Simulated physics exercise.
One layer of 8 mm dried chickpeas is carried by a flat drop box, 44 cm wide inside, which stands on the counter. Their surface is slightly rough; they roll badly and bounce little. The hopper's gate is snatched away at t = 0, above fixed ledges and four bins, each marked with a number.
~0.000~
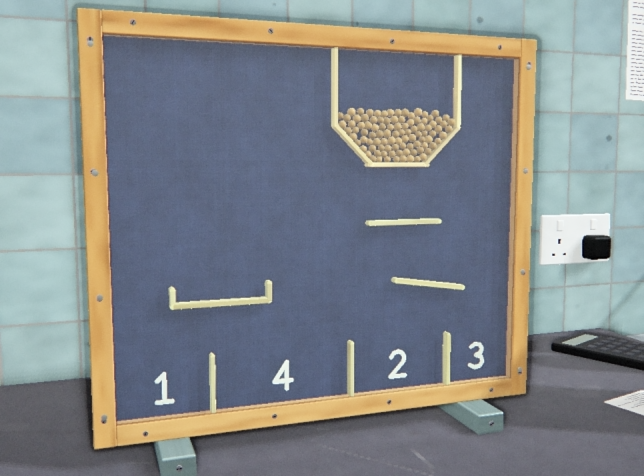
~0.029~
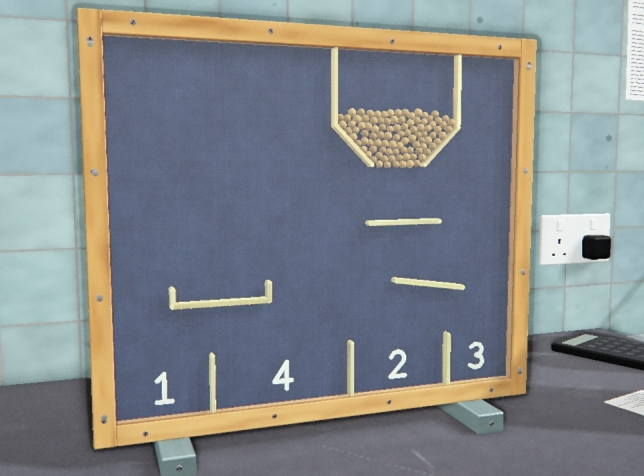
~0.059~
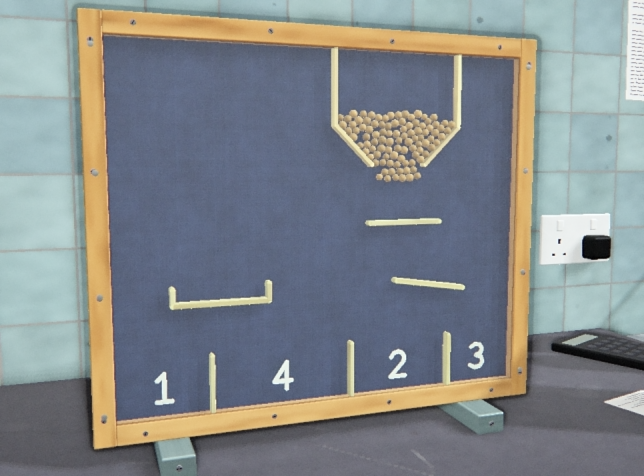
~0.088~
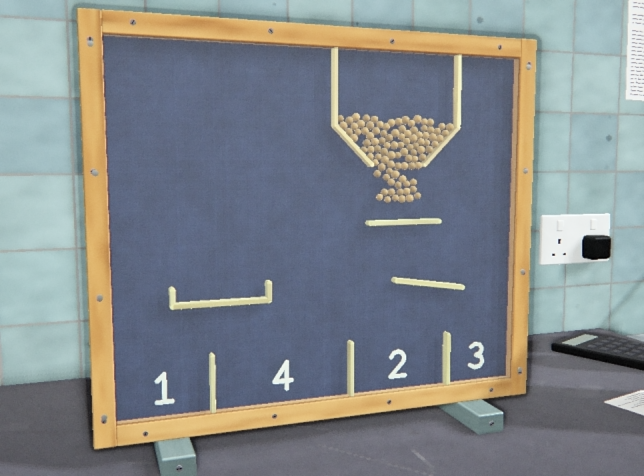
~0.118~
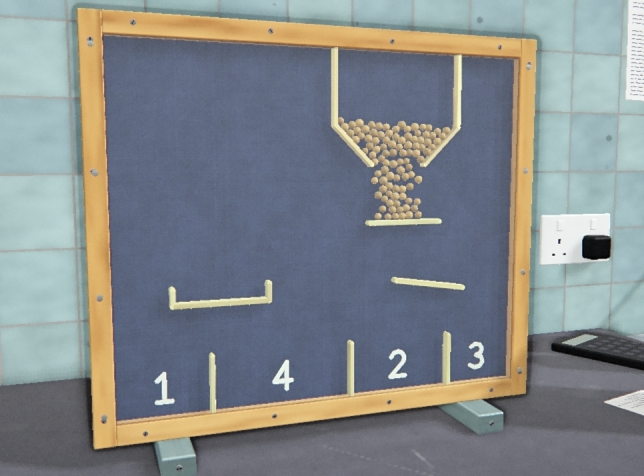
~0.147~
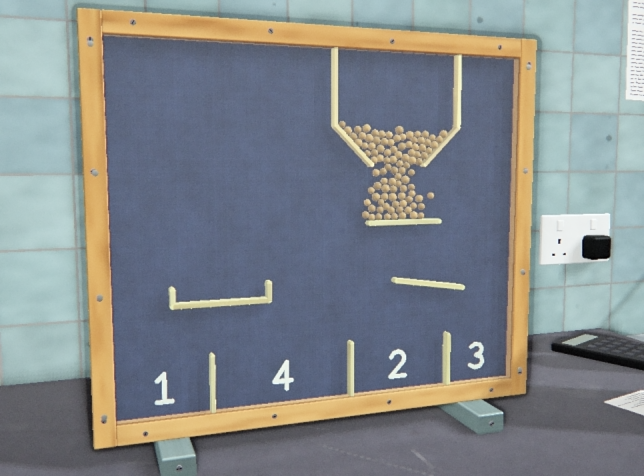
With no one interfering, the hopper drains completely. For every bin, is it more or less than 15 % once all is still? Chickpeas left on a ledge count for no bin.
Bin 1 less, bin 2 less, bin 3 more, bin 4 more than 15 %.
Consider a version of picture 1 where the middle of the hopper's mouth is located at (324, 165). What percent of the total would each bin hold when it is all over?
Bin 1 0, bin 2 5, bin 3 0, bin 4 95.
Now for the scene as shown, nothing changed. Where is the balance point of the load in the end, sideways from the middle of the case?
Right side, about 5 cm off centre.
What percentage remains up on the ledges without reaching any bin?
I'd guess close to 30 in a hundred.
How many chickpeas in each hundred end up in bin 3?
It comes to about 25 percent.
After 0.34 s, 95 % have left the hopper; down in the bins, no. 4, 10 %.
After 0.55 s, 100 % have left the hopper; down in the bins, no. 3, 10 %, no. 4, 30 %.
Settled by 1.7 s, no. 1, 0 %, no. 2, 0 %, no. 3, 25 %, no. 4, 45 %, left higher up 30 %.
